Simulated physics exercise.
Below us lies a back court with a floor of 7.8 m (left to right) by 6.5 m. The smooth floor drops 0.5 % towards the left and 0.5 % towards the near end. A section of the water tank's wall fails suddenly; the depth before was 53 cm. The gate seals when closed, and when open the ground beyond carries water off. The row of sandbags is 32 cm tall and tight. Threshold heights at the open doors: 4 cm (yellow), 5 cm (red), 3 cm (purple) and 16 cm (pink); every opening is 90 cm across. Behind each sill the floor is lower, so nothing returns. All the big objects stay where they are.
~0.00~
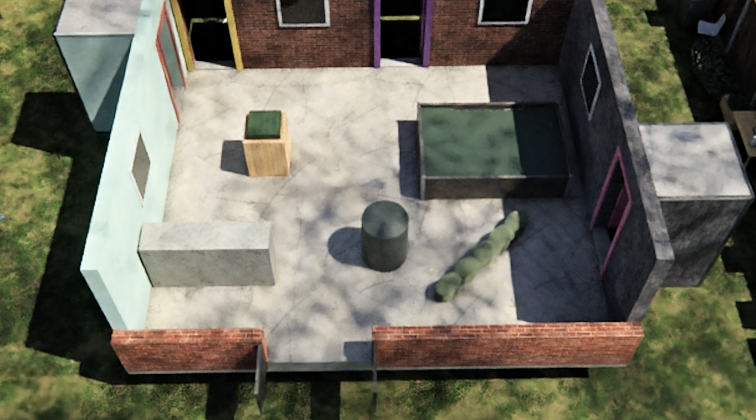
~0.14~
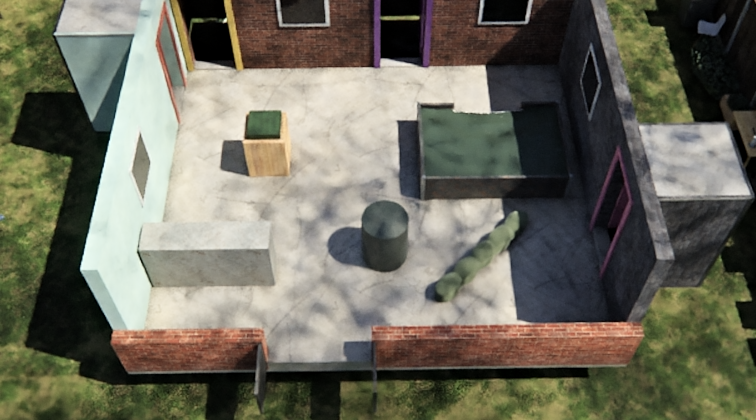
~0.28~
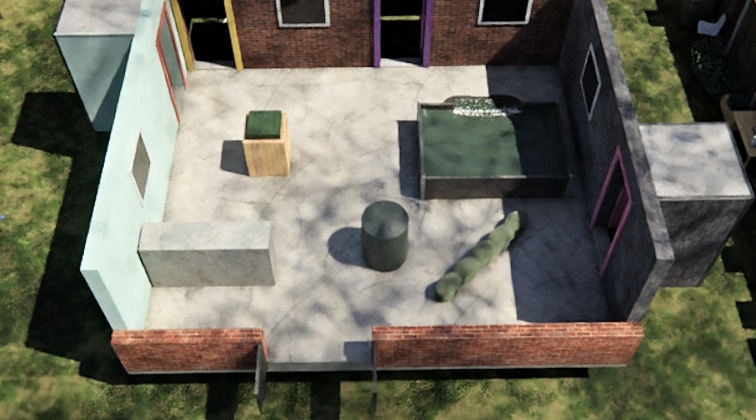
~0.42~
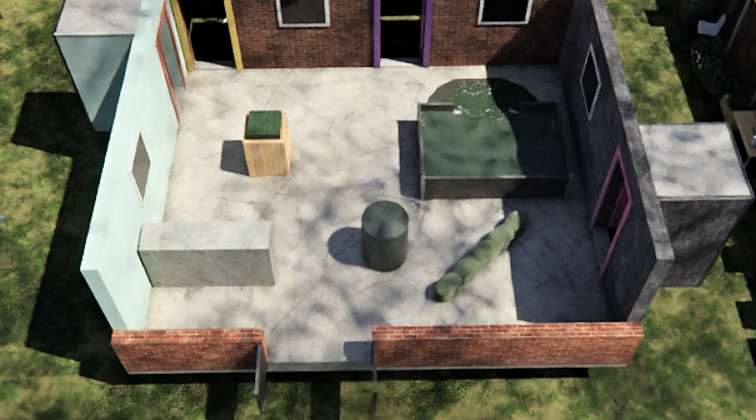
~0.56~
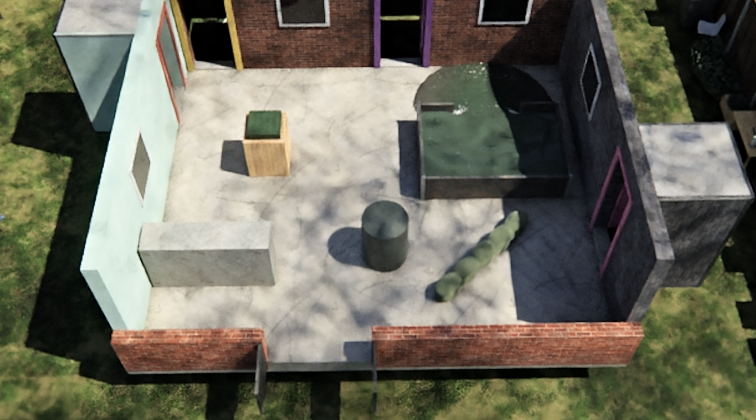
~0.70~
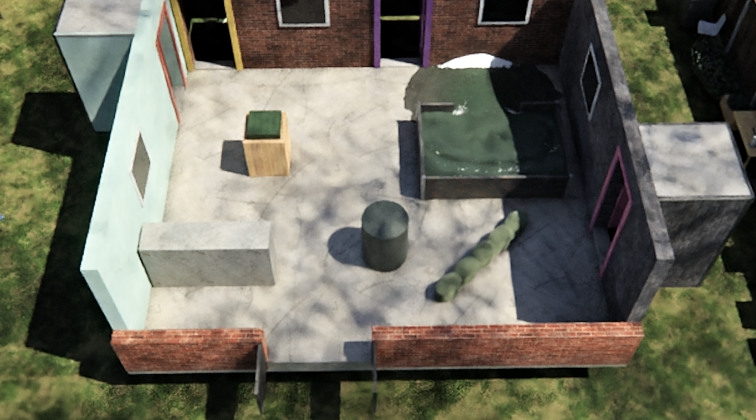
Dark green water bursting through the far side of a rectangular tank and spreading across the pale floor towards the brick wall.
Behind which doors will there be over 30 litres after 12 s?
Door by door: At the yellow door it passes the limit; at the red door it exceeds the limit; at the purple door it passes the limit; at the pink door it keeps below the limit.
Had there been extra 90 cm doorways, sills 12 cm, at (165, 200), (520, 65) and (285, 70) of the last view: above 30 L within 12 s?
In that order: Below, past it, under.
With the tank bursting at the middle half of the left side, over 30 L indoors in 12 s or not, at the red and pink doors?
Then: Red past it, pink below.
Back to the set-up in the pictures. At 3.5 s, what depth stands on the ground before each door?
In cm: Yellow 3, red 8, purple 10, pink 6.
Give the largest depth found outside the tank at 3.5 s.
About 26 cm.
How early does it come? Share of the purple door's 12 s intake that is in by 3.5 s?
About 40 per cent.
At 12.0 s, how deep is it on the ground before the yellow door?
Roughly 7.0 cm deep.
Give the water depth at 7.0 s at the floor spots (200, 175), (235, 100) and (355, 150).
In that order: 6, 3 and 1 cm.
After 1.4 s water covers 10 % of the floor and is deepest (40 cm) near (556, 65); yellow door not reached, red door not reached, purple door 12 cm at the sill, 4 L in, pink door not reached.
After 2.2 s water covers 20 % of the floor and is deepest (38 cm) near (548, 65); yellow door not reached, red door not reached, purple door 12 cm at the sill, 34 L in, pink door not reached.
After 3.5 s water covers 40 % of the floor and is deepest (26 cm) near (548, 116); yellow door 3 cm at the sill, 0 L in, red door 8 cm at the sill, 0 L in, purple door 10 cm at the sill, 74 L in, pink door 6 cm at the sill, 0 L in.
After 7.0 s water covers 65 % of the floor and is deepest (16 cm) near (463, 72); yellow door 6 cm at the sill, 13 L in, red door 12 cm at the sill, 85 L in, purple door 8 cm at the sill, 146 L in, pink door 3 cm at the sill, 0 L in.
After 12.0 s water covers 85 % of the floor and is deepest (10 cm) near (158, 250); yellow door 7 cm at the sill, 57 L in, red door 7 cm at the sill, 149 L in, purple door 5 cm at the sill, 188 L in, pink door 2 cm at the sill, 0 L in.
